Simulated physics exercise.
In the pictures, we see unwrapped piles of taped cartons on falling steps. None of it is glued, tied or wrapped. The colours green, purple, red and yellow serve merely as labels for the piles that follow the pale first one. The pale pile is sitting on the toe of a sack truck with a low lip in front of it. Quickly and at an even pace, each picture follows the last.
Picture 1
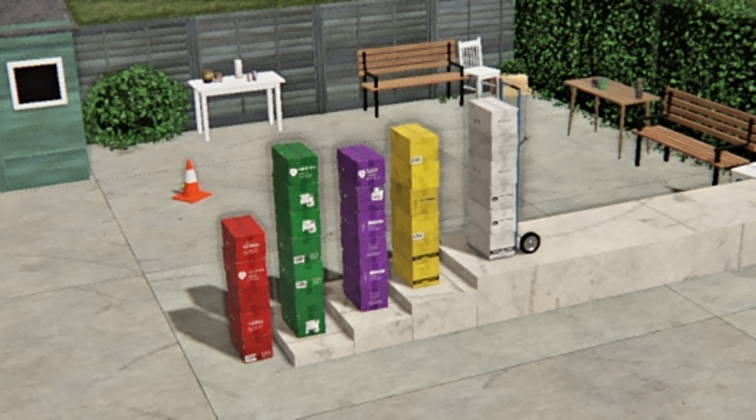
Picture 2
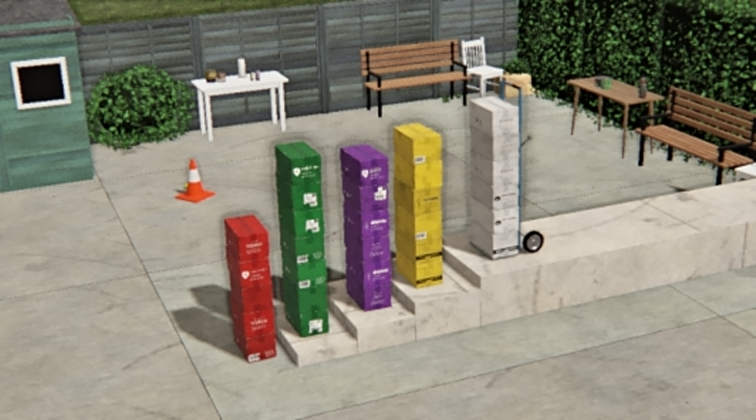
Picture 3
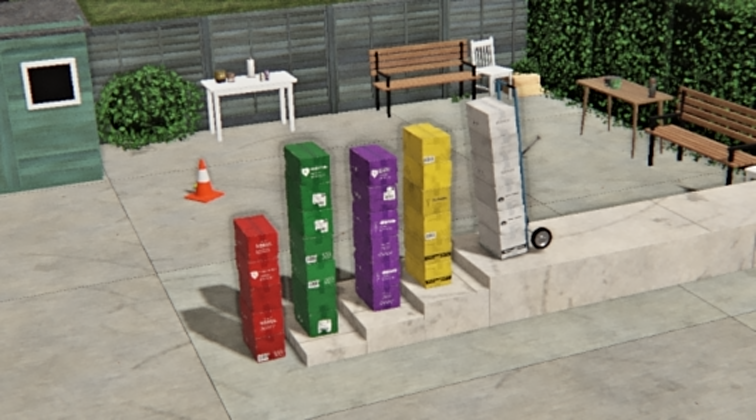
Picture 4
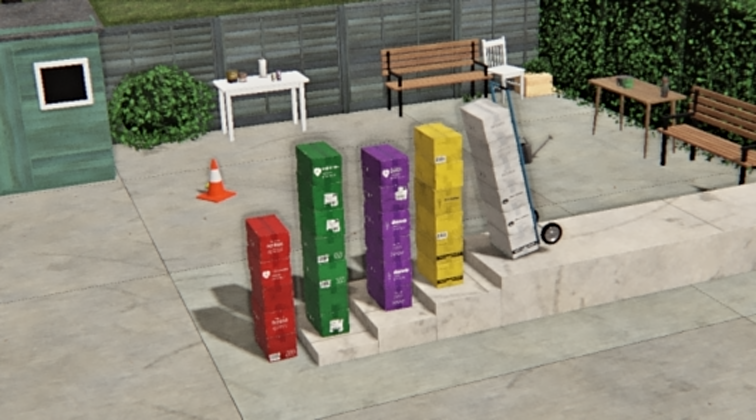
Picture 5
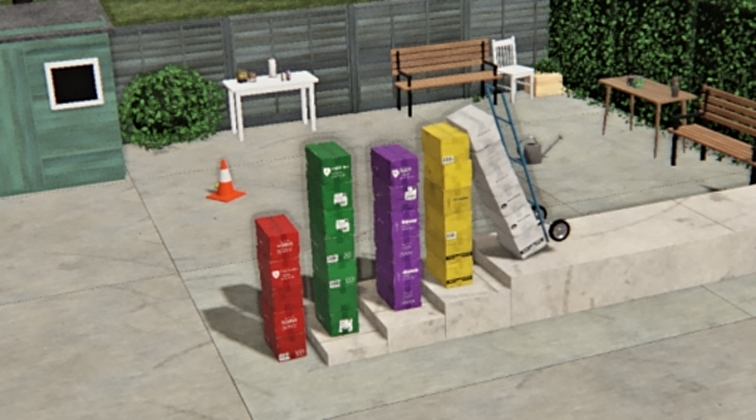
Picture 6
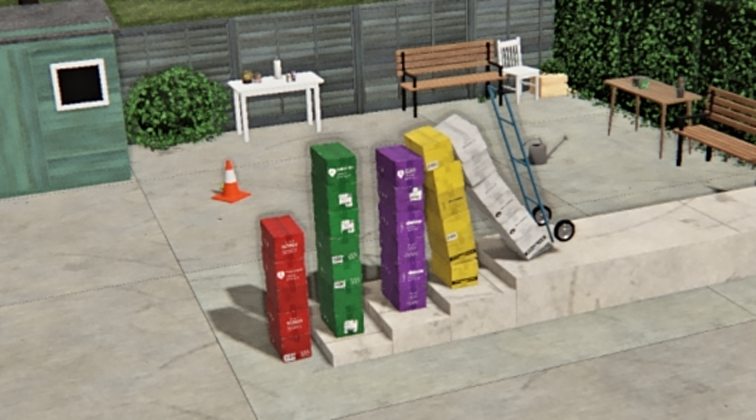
Pale carton stack on a sack truck leaning left into the yellow stack, which tilts toward purple, green and red stacks on steps.
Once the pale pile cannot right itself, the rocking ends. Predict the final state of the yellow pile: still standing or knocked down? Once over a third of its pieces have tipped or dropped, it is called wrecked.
Knocked down.
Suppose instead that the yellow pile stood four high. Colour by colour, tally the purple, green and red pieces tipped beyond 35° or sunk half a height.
Tally - purple 6, green 6, red 4.
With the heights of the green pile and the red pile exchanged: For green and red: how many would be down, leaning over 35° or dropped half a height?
The counts are green 5, red 7.
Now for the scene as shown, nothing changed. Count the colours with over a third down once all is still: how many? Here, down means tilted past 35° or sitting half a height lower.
4.
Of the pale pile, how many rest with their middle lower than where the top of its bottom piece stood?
I make it 3 all told.
Shortly afterwards, 6 of the pale pile down; none of the 6 yellow cartons down (0 of 24 in all colours); top yellow carton tilted clearly; top purple carton tilted clearly.
Next, 6 of the pale pile down; 4 of the 6 yellow cartons down (7 of 24 in all colours); top yellow carton tilted barely, about its own height lower; top green carton tilted clearly.
Some moments later, 6 of the pale pile down; 4 of the 6 yellow cartons down (17 of 24 in all colours); top yellow carton tilted steeply, some three heights lower; top green carton tilted steeply, some two heights lower.
Afterwards, 6 of the pale pile down; 4 of the 6 yellow cartons down (19 of 24 in all colours); top yellow carton tilted steeply, some four heights lower; top red carton upside down.
In the end, 6 of the pale pile down; 4 of the 6 yellow cartons down (19 of 24 in all colours); top yellow carton tilted steeply, some four heights lower; top red carton upside down. From the last view, middles, top yellow carton near (315, 277), top red carton near (126, 371).
